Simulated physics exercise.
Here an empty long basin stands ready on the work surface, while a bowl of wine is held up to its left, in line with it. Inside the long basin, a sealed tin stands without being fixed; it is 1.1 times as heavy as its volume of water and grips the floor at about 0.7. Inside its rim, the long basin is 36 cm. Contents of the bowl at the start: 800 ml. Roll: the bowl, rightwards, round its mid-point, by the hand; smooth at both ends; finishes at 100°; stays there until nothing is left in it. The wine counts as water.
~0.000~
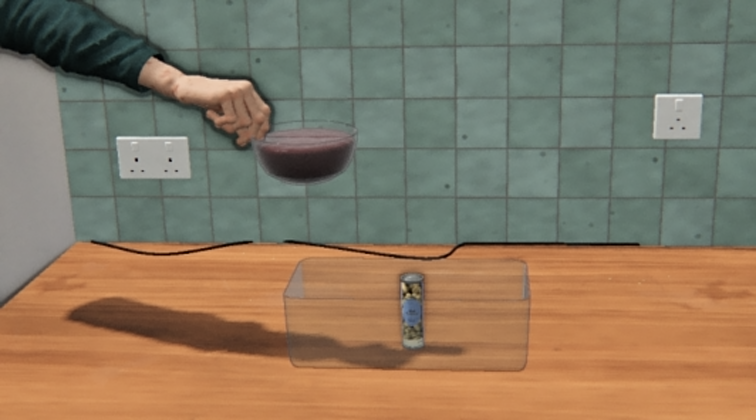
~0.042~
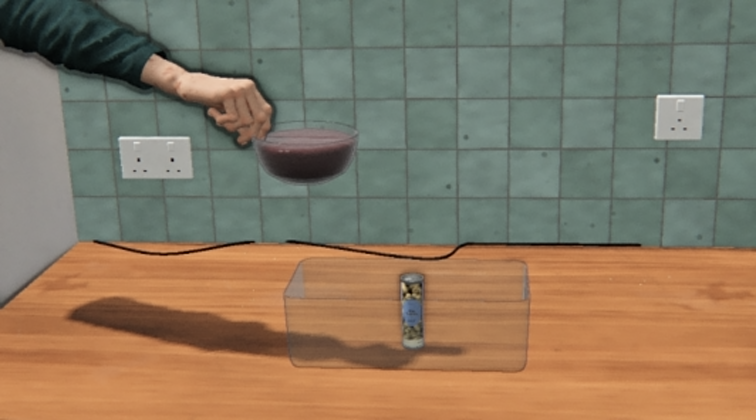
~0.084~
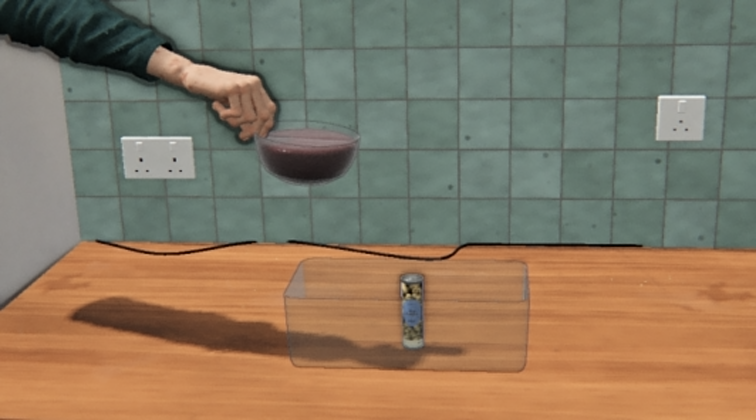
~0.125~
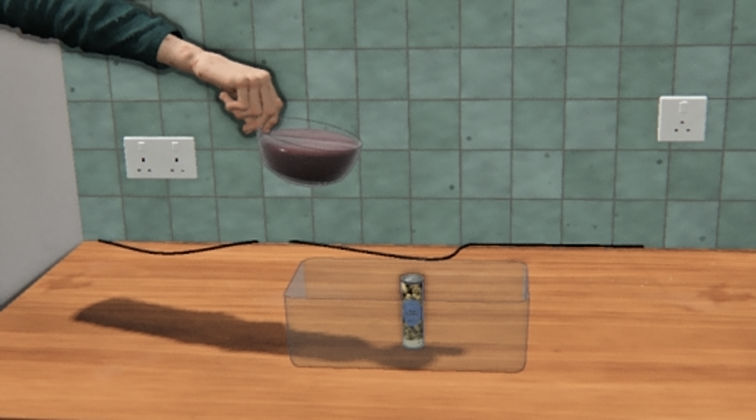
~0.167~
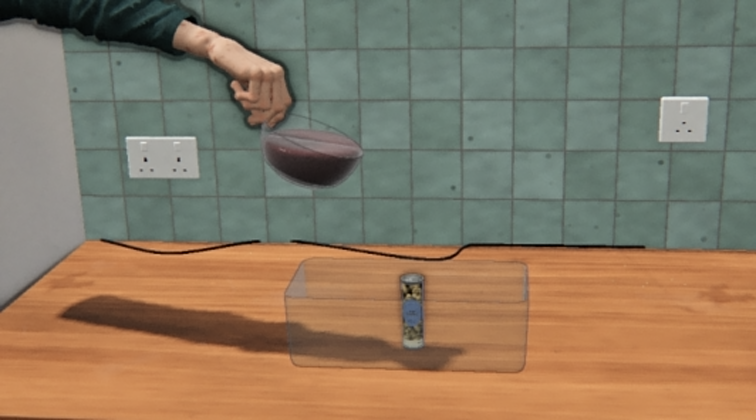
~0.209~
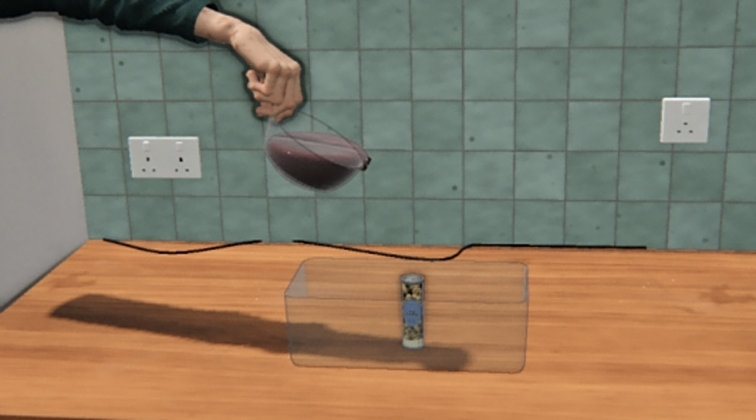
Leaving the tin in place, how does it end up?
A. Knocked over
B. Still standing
(A) Knocked over.
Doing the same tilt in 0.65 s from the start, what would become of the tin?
Well, the tin simply holds firm.
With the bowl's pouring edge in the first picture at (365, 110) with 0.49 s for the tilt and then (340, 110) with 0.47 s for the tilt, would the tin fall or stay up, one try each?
First it remains upright; then it falls.
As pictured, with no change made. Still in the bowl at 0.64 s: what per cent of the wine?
Close to 1 percent of the total.
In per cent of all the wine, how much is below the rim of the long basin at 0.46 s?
The basin holds roughly 22 in a hundred parts at that moment.
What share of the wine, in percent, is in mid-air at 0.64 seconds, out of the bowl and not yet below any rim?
7 in a hundred, give or take.
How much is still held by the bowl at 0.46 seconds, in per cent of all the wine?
Roughly 14 %.
After 0.46 s the tilt is 95° and 13 per cent is still to pour; the tin stands where it began.
After 0.64 s the tilt is 100° and 1 per cent is still to pour; the tin stands 1 cm from where it began.
After 0.82 s the tilt is 100° and 0 per cent is still to pour; the tin leans 18°.
After 1.03 s the tilt is 100° and 0 per cent is still to pour; the tin lies on its side.
In the end the tin lies on its side.
